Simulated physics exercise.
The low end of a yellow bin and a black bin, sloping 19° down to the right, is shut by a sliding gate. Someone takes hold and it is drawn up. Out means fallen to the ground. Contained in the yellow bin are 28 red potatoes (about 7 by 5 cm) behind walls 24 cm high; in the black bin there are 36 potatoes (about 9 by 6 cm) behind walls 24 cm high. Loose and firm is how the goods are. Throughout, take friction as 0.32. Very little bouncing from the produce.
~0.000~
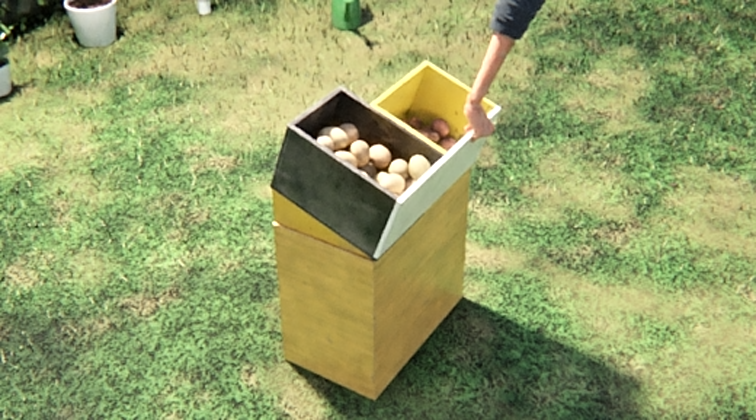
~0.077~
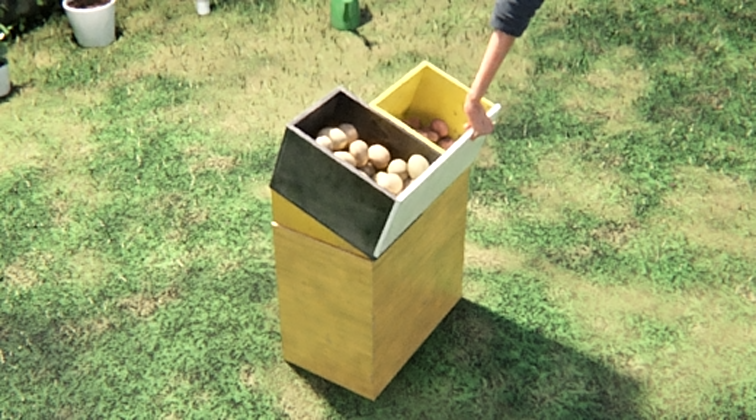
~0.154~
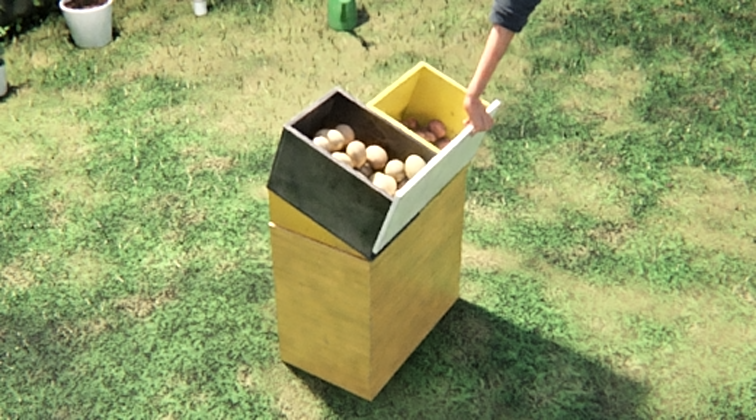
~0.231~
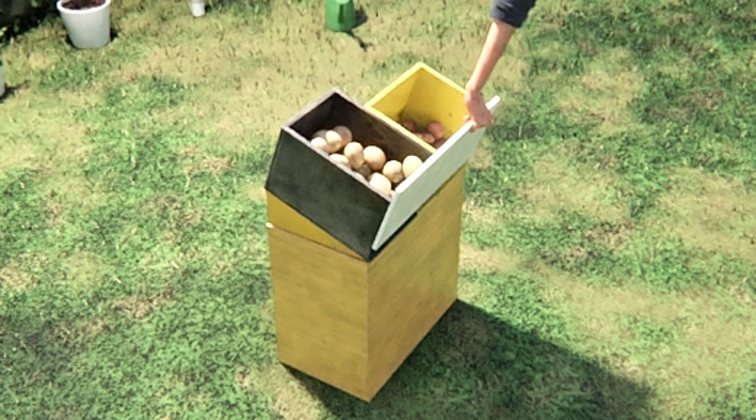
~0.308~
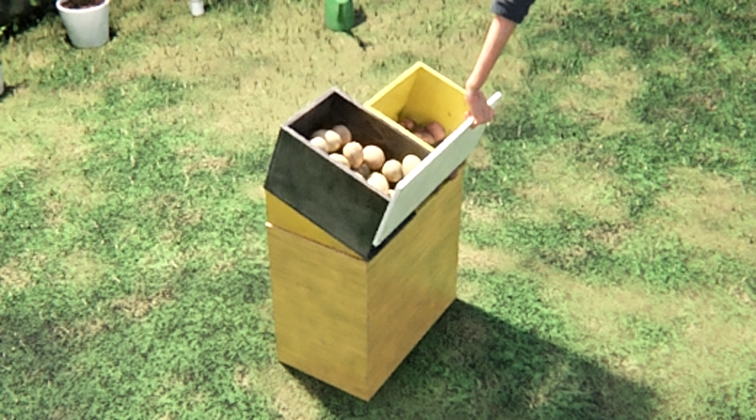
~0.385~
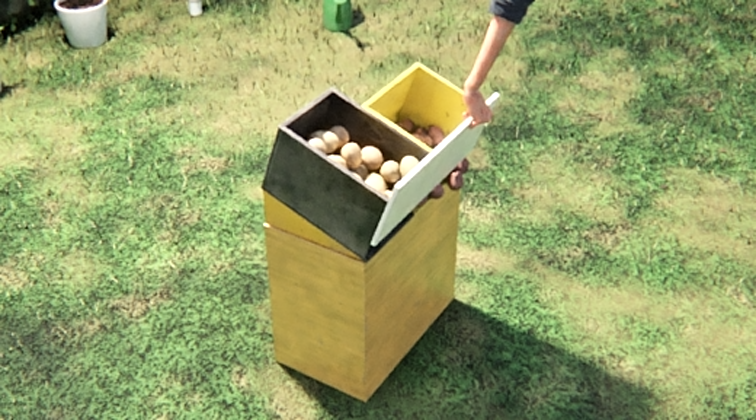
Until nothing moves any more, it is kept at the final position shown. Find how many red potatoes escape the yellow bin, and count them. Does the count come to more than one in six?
Yes: Most likely the amount lost exceeds a sixth.
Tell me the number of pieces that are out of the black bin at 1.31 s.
Out so far from the black bin: Around 0.
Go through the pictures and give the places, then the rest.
In the first frame (each is followed by its nearest rim corner in this view), yellow bin, (447, 154); black bin, (398, 199); gate raised by 0 cm; none has fallen clear.
In the second frame, yellow bin, (446, 154); gate raised by 1 cm.
In the third frame, yellow bin, (443, 154); gate raised by 3 cm.
In the fourth frame, yellow bin, (441, 155); gate raised by 5 cm.
In the fifth frame, yellow bin, (440, 155); gate raised by 6 cm.
In the sixth frame, yellow bin, (438, 155); black bin, (390, 201); gate raised by 6 cm; none has fallen clear.
After 0.79 s, yellow bin 22 in, 6 out and black bin 36 in, 0 out.
After 1.31 s, yellow bin 22 in, 6 out and black bin 36 in, 0 out.
After 2.02 s, yellow bin 20 in, 8 out and black bin 36 in, 0 out.
Outcome (at 2.94 s), yellow bin 19 in, 9 out and black bin 36 in, 0 out. Asked share, 9 of 28, 32 per cent.
